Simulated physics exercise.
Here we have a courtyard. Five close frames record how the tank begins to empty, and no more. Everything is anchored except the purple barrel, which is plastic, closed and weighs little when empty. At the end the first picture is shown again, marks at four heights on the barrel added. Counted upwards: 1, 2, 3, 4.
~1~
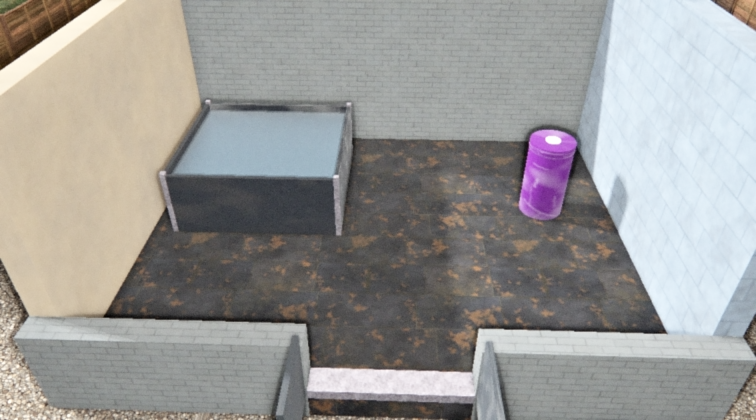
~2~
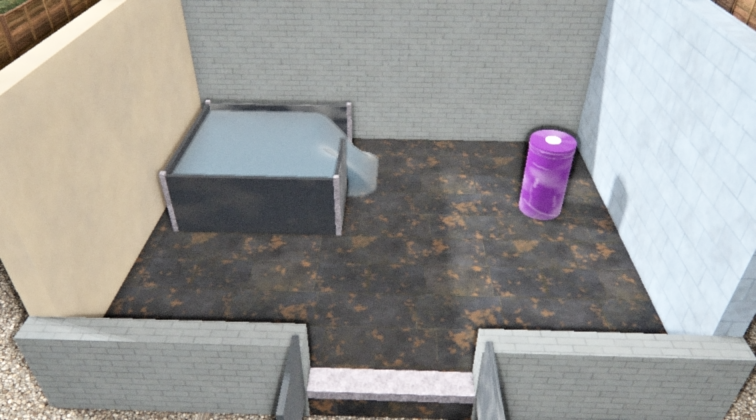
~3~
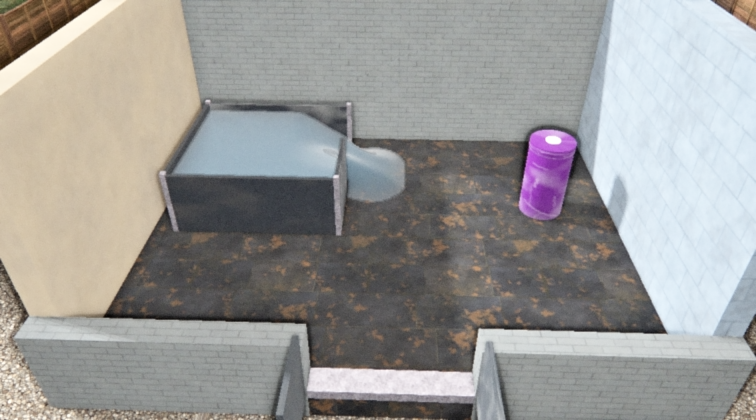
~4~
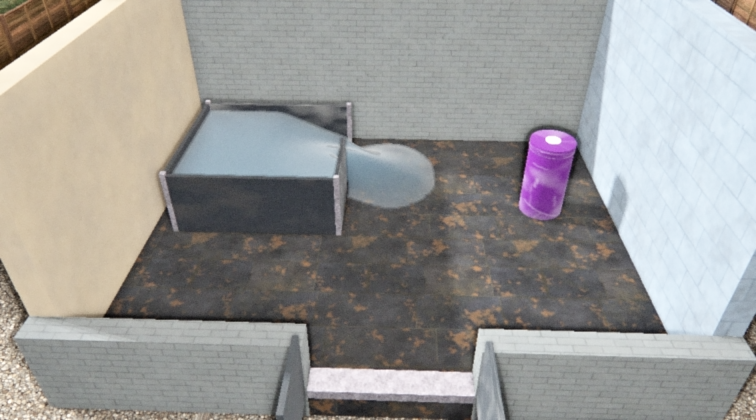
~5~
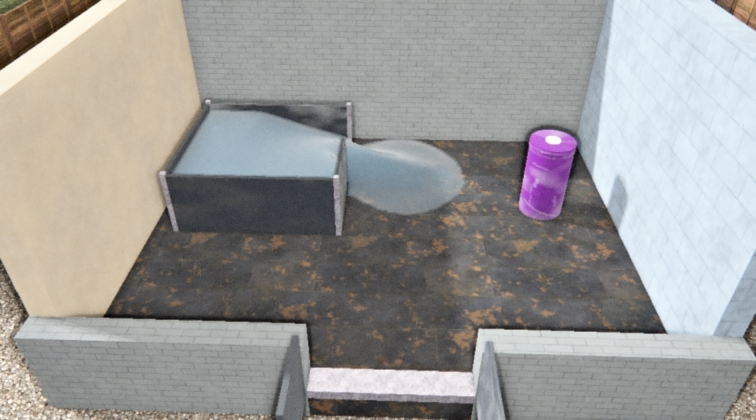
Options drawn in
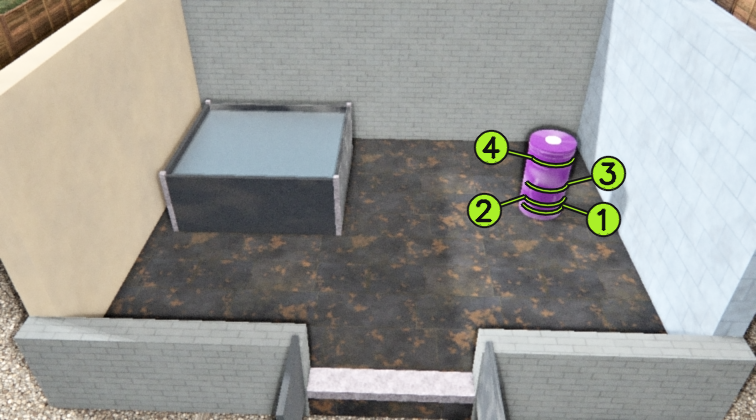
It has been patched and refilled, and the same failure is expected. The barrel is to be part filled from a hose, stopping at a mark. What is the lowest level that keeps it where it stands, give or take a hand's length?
3 will do.
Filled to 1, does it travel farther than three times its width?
Yes.
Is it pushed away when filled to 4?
No.
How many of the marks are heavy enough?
Two of them.
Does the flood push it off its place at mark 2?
Yes.
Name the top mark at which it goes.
Mark 2.
On the marked copy, 1 at (545, 213); 2 at (547, 205); 3 at (550, 191); 4 at (555, 165); from the bottom up 1, 2, 3, 4.
For mark 1, it is pushed about 5 times its own width away.
For mark 2, it is pushed about twice its own width away.
For mark 3, it does not move.
For mark 4, it does not move.
